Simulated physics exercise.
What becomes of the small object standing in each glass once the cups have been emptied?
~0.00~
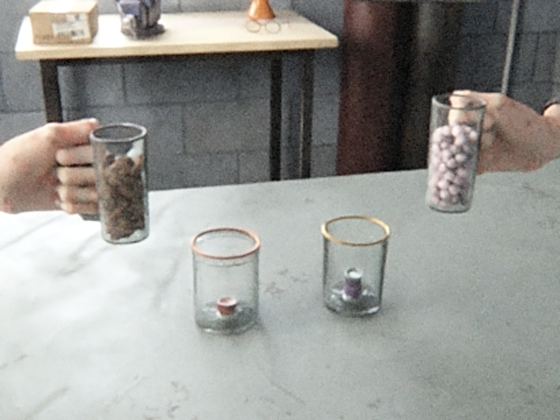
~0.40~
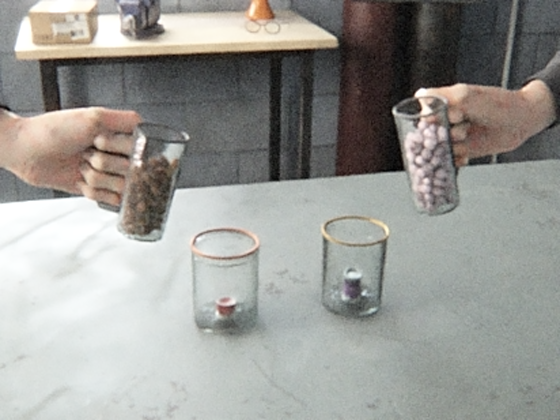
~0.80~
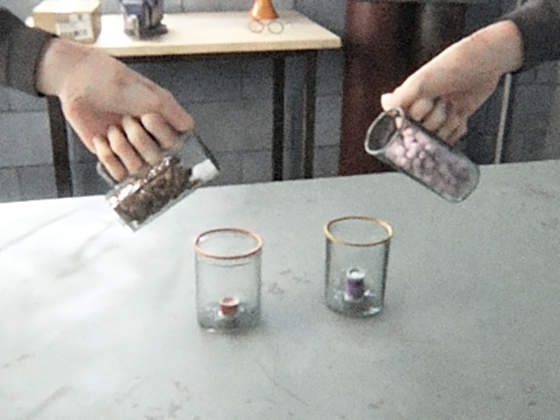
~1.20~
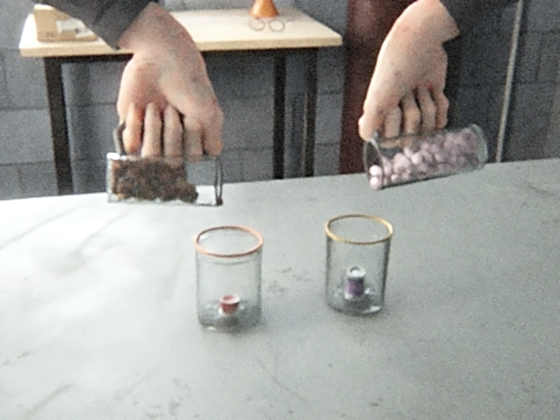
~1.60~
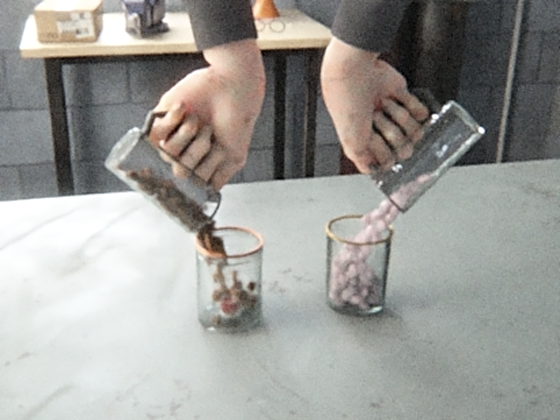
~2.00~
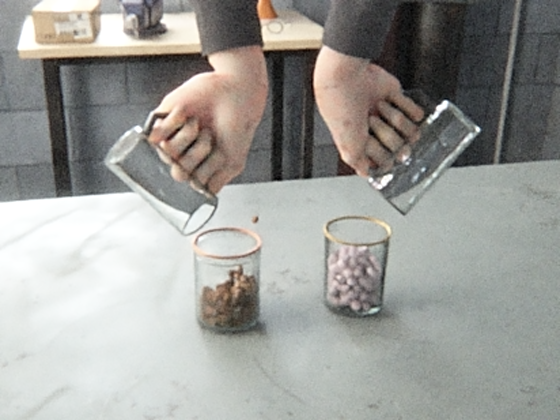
Both end up buried, the left one under the brown pieces and the right one under the pale pink pieces.
